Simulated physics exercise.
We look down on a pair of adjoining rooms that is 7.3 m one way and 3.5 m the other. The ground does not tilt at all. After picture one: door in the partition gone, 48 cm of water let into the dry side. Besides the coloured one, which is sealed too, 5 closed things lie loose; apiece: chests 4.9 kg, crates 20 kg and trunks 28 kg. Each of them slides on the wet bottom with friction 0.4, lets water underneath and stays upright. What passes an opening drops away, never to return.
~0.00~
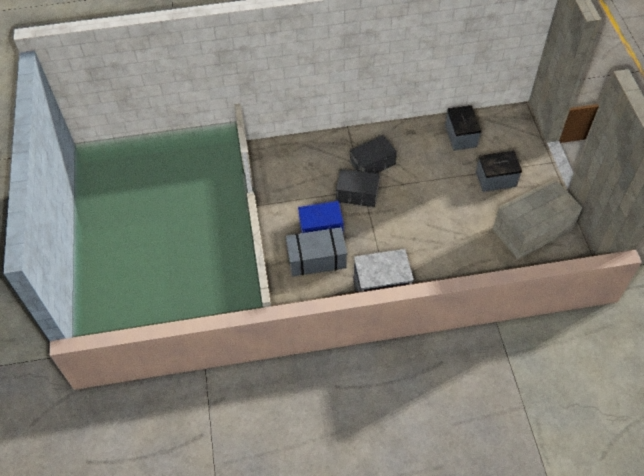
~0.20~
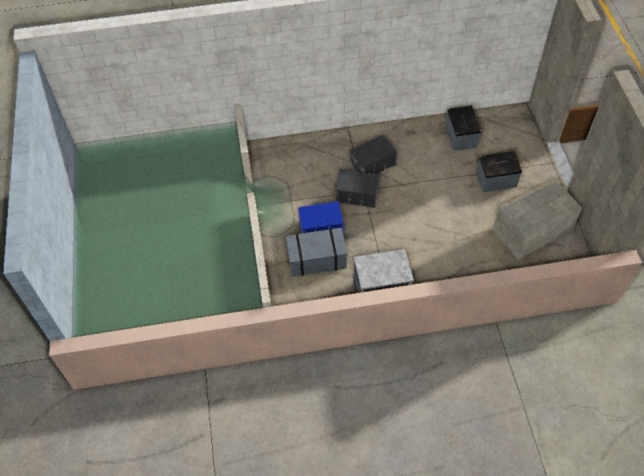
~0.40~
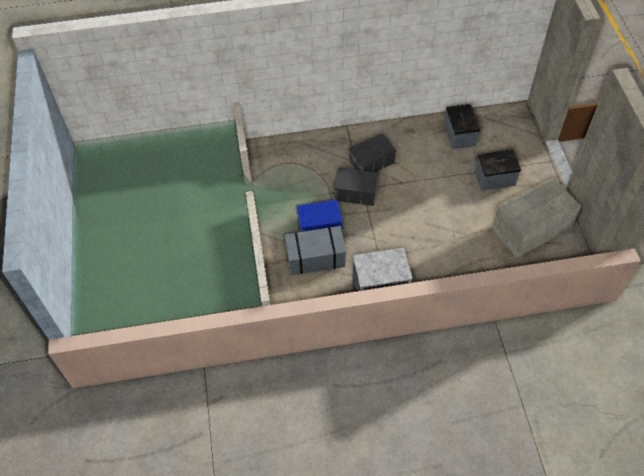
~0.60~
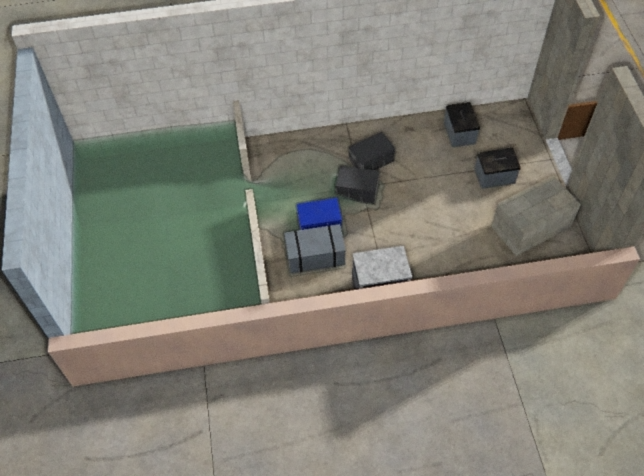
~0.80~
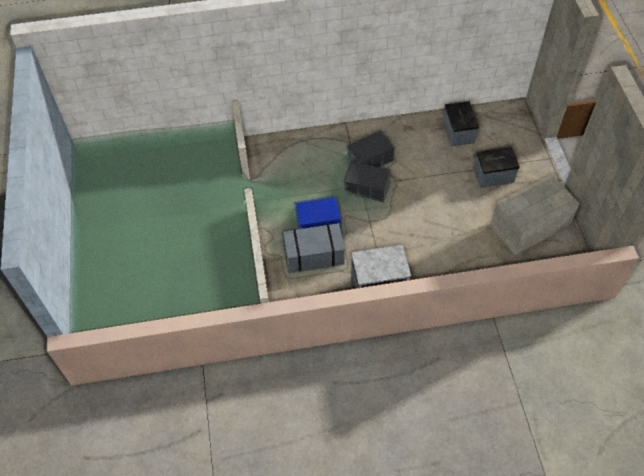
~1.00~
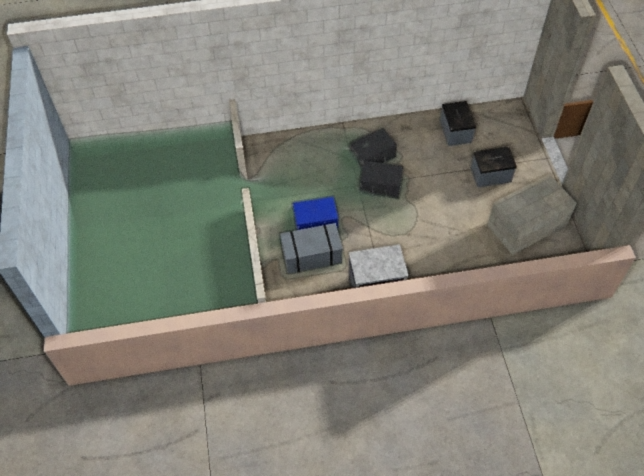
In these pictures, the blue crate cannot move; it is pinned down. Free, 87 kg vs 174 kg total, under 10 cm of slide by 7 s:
It passes with the lesser figure.
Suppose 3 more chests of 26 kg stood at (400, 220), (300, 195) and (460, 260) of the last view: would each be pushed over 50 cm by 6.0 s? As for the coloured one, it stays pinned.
In the order given, not as far, further and not as far.
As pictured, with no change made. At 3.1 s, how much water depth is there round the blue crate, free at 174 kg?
Close to 10 cm deep.
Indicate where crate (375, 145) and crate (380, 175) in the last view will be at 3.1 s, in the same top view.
Roughly (494, 105), then roughly (517, 146).
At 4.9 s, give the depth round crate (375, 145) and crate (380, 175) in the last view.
I'd estimate 20 cm for the first and 16 cm for the second.
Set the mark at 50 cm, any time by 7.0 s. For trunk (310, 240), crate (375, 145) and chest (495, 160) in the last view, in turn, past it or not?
Going one by one: Within it, beyond it, beyond it.
After 1.4 s the blue crate would be 0 cm from its start with 87 kg and 0 cm from its start with 174 kg; 11 cm of water round it then.
After 3.1 s the blue crate would be 0 cm from its start with 87 kg and 0 cm from its start with 174 kg; 10 cm of water round it then.
After 4.9 s the blue crate would be 0 cm from its start with 87 kg and 0 cm from its start with 174 kg; 9 cm of water round it then.
After 7.0 s the blue crate would be 0 cm from its start with 87 kg and 0 cm from its start with 174 kg; 8 cm of water round it then.
